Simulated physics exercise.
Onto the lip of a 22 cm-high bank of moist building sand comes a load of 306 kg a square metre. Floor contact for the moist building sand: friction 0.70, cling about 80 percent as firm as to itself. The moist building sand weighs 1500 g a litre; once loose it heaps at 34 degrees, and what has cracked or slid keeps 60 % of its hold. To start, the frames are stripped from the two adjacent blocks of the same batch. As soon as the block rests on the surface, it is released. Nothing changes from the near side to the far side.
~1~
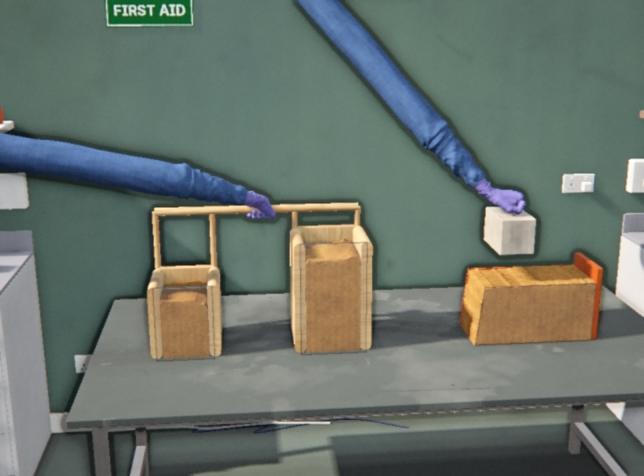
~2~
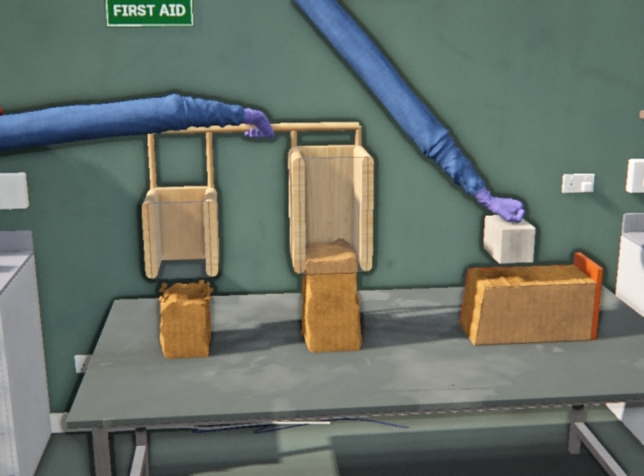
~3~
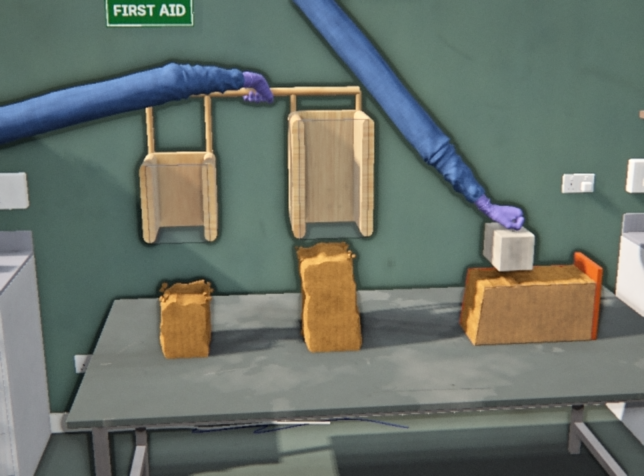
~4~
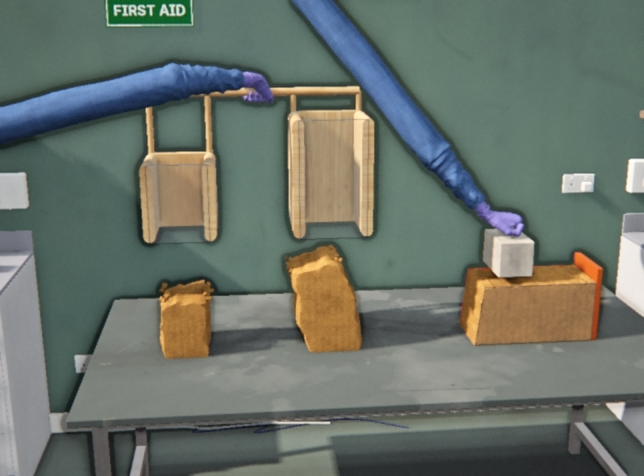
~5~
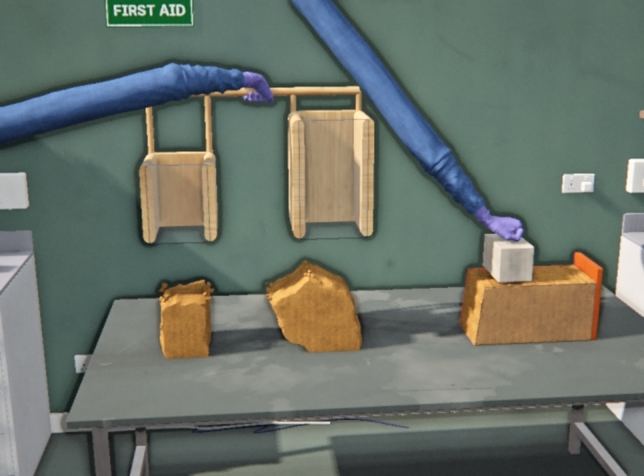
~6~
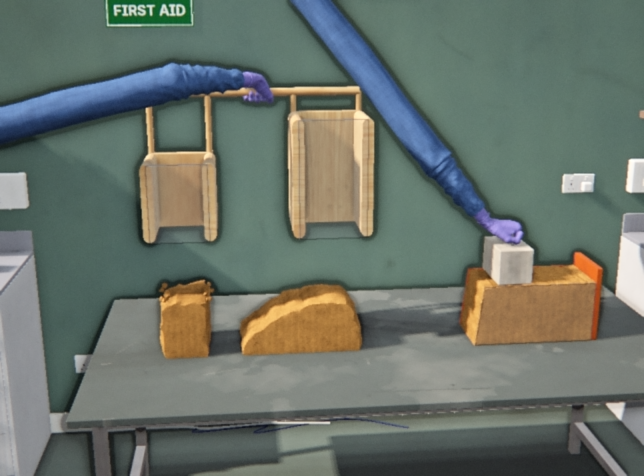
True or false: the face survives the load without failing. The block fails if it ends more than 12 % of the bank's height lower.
False.
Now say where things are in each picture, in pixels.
In the first picture, highest point of the moist building sand at (547, 285); test blocks 21 cm, 35 cm high (left to right).
In the second picture, highest point of the moist building sand at (547, 285); test blocks 21 cm, 35 cm high (left to right).
In the third picture, highest point of the moist building sand at (547, 285); test blocks 21 cm, 35 cm high (left to right).
In the fourth picture, highest point of the moist building sand at (547, 285); test blocks 21 cm, 33 cm high (left to right).
In the fifth picture, highest point of the moist building sand at (547, 285); test blocks 21 cm, 27 cm high (left to right).
In the sixth picture, highest point of the moist building sand at (547, 285); test blocks 21 cm, 19 cm high (left to right).
Another 0.15 s on from the sixth picture, the block is down by 3 % of the bank's height and stands upright.
Another 0.34 s on from the sixth picture, the block is down by 7 % of the bank's height and stands upright.
Another 0.52 s on from the sixth picture, the block is down by 13 % of the bank's height and stands upright.
Another 0.71 s on from the sixth picture, the block is down by 23 % of the bank's height and stands upright.
Another 1.61 s on from the sixth picture, at the end, the block is down by 34 % of the bank's height and leans 4 degrees.
